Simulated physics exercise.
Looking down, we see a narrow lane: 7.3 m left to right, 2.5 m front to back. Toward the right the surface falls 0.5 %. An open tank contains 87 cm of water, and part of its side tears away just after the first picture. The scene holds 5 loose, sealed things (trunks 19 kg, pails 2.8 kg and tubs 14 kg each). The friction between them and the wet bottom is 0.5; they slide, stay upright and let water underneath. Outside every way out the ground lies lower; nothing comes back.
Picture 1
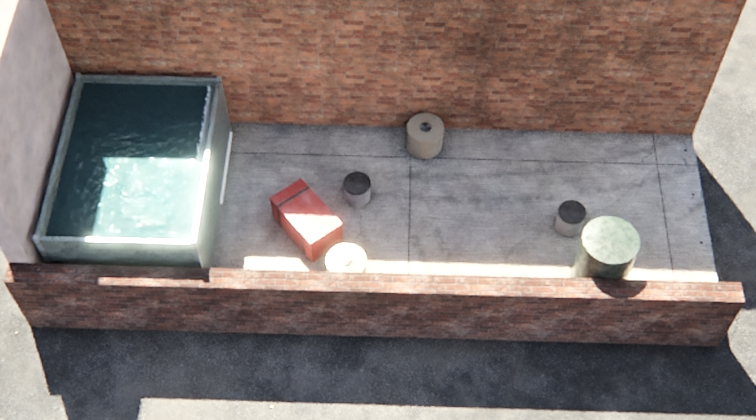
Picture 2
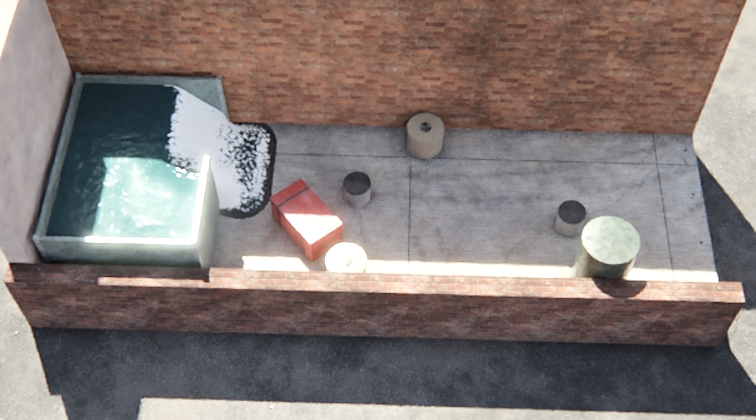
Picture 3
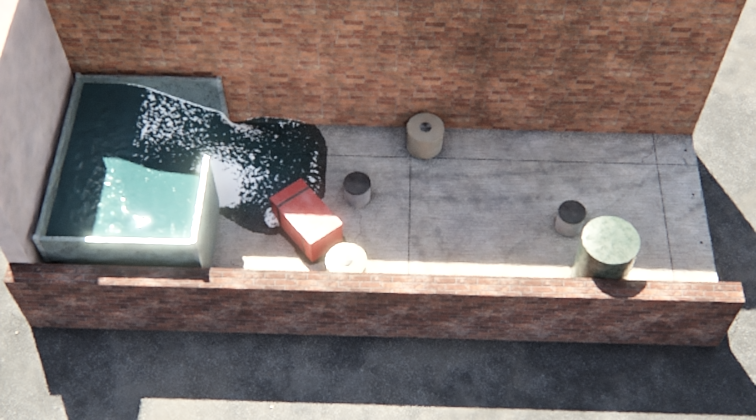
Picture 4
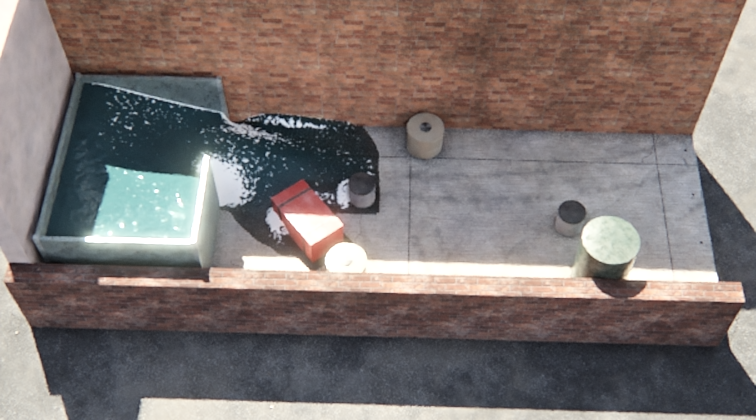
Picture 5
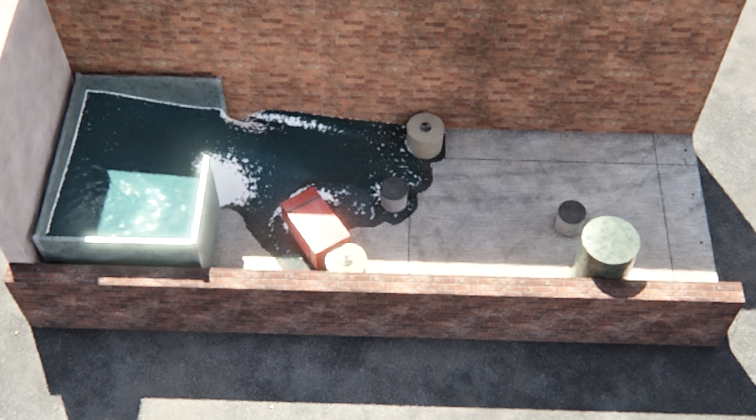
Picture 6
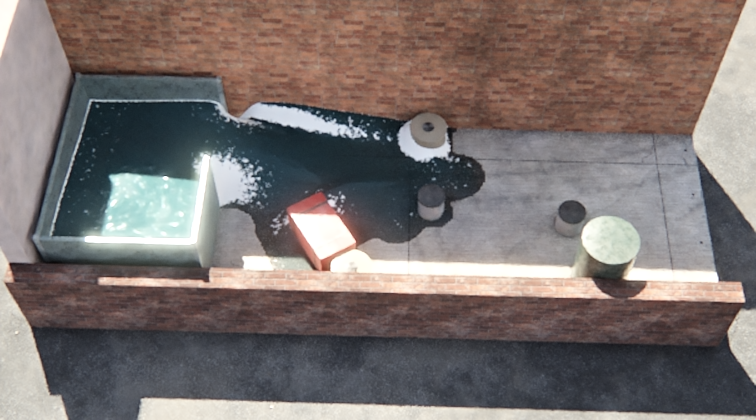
Water pours from a torn tank across the walled lane, nudging a red trunk and pail rightward.
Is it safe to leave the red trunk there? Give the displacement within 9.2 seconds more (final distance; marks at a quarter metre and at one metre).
Red trunk moves a short way.
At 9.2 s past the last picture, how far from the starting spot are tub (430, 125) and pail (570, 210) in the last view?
Washed out; washed out.
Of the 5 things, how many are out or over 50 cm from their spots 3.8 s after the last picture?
Count then: 4.
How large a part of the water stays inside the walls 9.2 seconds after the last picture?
Remaining: Approx. 32 per cent.
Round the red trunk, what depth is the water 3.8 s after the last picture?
6 cm or so.
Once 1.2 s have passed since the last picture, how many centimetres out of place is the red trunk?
I'd put it at around 40 cm.
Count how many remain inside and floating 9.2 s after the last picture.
At that instant the tally stands at 0.
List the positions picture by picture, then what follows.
In the first frame, the red trunk at (306, 211), on the bottom; 3.4 m2 under water; 0 of 5 have shifted.
In the second frame, the red trunk at (306, 211) rests on the ground; 4.1 m2 under water; 0 of 5 have shifted.
In the third frame, the red trunk at (306, 211) rests on the ground; water covers 5.1 m2; 0 of 5 have shifted.
In the fourth frame, the red trunk at (307, 212) rests on the ground; water covers 6.0 m2; 1 of 5 have shifted.
In the fifth frame, the red trunk at (314, 219) rests on the ground, 16 cm from its start; 7.0 m2 under water; 2 of 5 have shifted.
In the sixth frame, the red trunk at (321, 225), on the bottom, 26 cm from its start; 8.2 m2 under water; 3 of 5 have shifted.
Then, 1.2 s after the last picture the red trunk is near (321, 236), 0.4 m from its start, aground; 1 of 5 are out; 0 afloat.
Then, 3.8 s after the last picture the red trunk is near (299, 252), 0.6 m from its start, aground; 3 of 5 are out; 0 afloat.
Then, 6.2 s after the last picture the red trunk is near (261, 214), 0.5 m from its start, afloat; 3 of 5 are out; 1 afloat.
Then, 9.2 s after the last picture the red trunk is near (355, 185), 0.7 m from its start, aground; 3 of 5 are out; 0 afloat.
